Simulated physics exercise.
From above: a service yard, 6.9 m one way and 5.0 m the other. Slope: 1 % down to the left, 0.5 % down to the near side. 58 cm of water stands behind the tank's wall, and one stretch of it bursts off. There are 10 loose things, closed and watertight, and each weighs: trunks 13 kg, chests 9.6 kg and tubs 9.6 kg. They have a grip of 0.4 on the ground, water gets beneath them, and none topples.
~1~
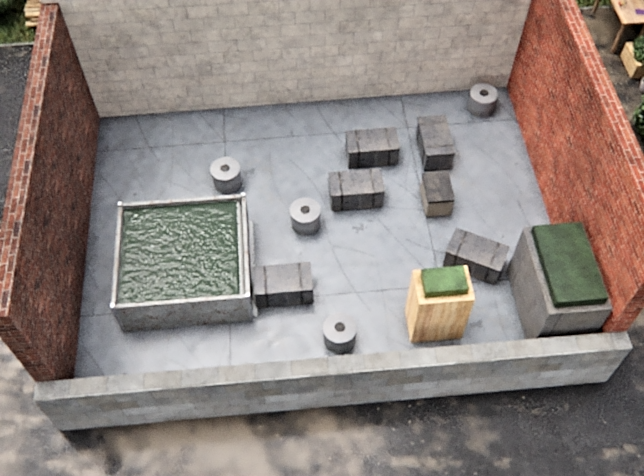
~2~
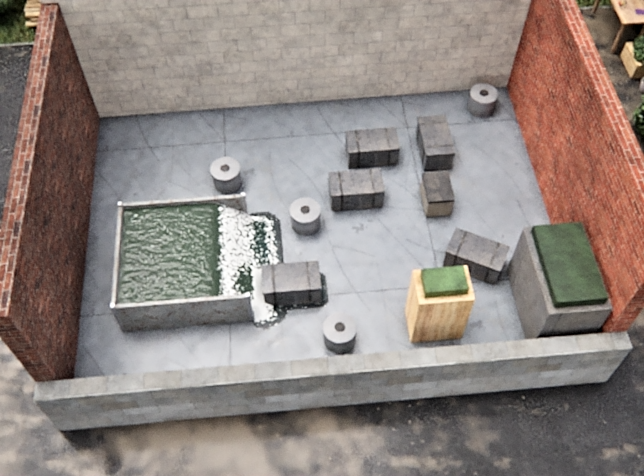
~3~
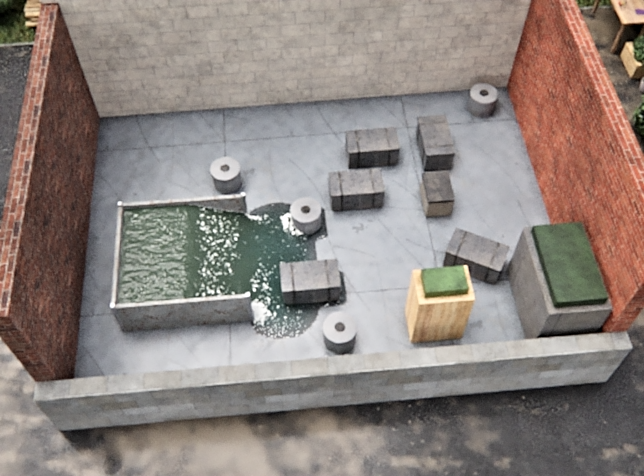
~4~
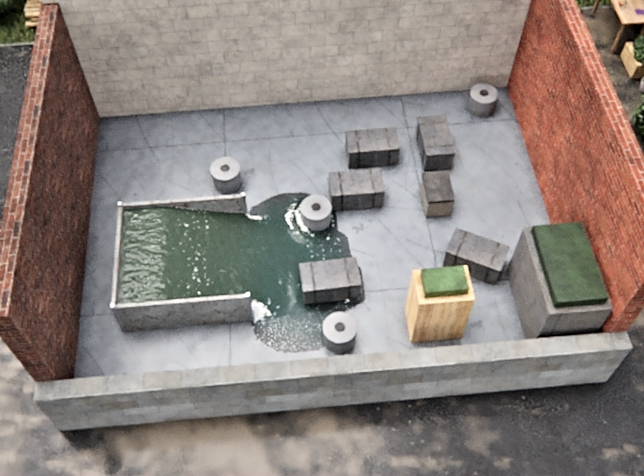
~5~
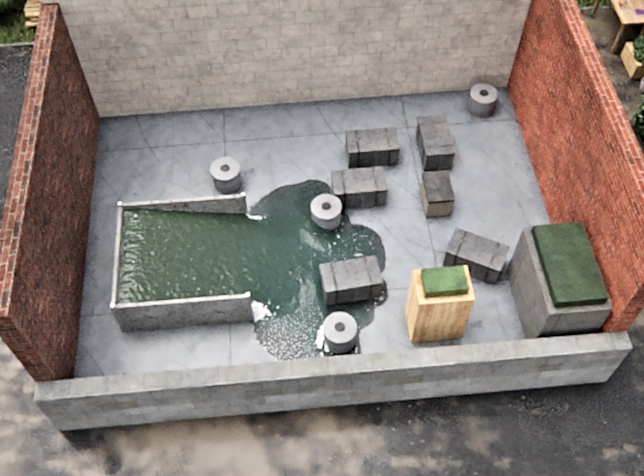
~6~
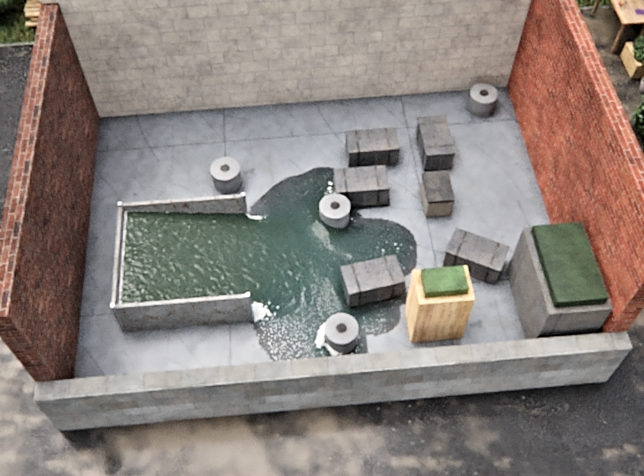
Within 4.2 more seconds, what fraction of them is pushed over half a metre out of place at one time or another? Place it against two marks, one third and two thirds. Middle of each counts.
At or past two thirds.
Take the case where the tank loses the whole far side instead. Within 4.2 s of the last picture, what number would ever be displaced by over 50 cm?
Result: 4 of them.
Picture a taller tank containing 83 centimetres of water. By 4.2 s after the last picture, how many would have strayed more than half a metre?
So the tally would be 9.
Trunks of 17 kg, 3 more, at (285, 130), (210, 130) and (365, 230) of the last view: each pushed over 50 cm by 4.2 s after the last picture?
Order as given: Stays inside it, stays inside it, goes farther.
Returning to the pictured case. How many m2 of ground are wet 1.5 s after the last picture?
About 20 m2.
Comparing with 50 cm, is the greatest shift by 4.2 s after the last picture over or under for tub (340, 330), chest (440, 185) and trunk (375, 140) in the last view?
Beyond the mark, beyond the mark, beyond the mark.
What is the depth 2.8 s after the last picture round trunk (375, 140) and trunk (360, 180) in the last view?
Depths: Near 9 cm, then near 9 cm.
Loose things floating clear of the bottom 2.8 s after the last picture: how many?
Answer: 8.
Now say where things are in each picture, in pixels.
In the first picture, a trunk at (283, 278) rests on the ground; a tub at (305, 210) rests on the ground; water covers 2.7 m2; 0 of 10 have shifted.
In the second picture, a trunk at (291, 277), on the bottom, 11 cm from its start; a tub at (305, 210) rests on the ground; 3.5 m2 under water; 1 of 10 have shifted.
In the third picture, a trunk at (310, 275), on the bottom, 37 cm from its start; a tub at (306, 210) rests on the ground; 4.5 m2 under water; 1 of 10 have shifted.
In the fourth picture, a trunk at (330, 274) rests on the ground, 65 cm from its start; a tub at (316, 207) rests on the ground, 16 cm from its start; water covers 5.6 m2; 2 of 10 have shifted.
In the fifth picture, a trunk at (351, 273) rests on the ground, 93 cm from its start; a tub at (326, 206), on the bottom, 31 cm from its start; 7.0 m2 under water; 3 of 10 have shifted.
In the sixth picture, a trunk at (373, 274), on the bottom, 123 cm from its start; a tub at (335, 206) rests on the ground, 44 cm from its start; water covers 8.4 m2; 3 of 10 have shifted.
Then, 0.4 s after the last picture 2 of 10 are over 50 cm from their spots; 0 afloat.
Then, 1.5 s after the last picture 7 of 10 are over 50 cm from their spots; 5 afloat.
Then, 2.8 s after the last picture 8 of 10 are over 50 cm from their spots; 8 afloat.
Then, 4.2 s after the last picture 7 of 10 are over 50 cm from their spots, and 8 have been at some point; 9 afloat.
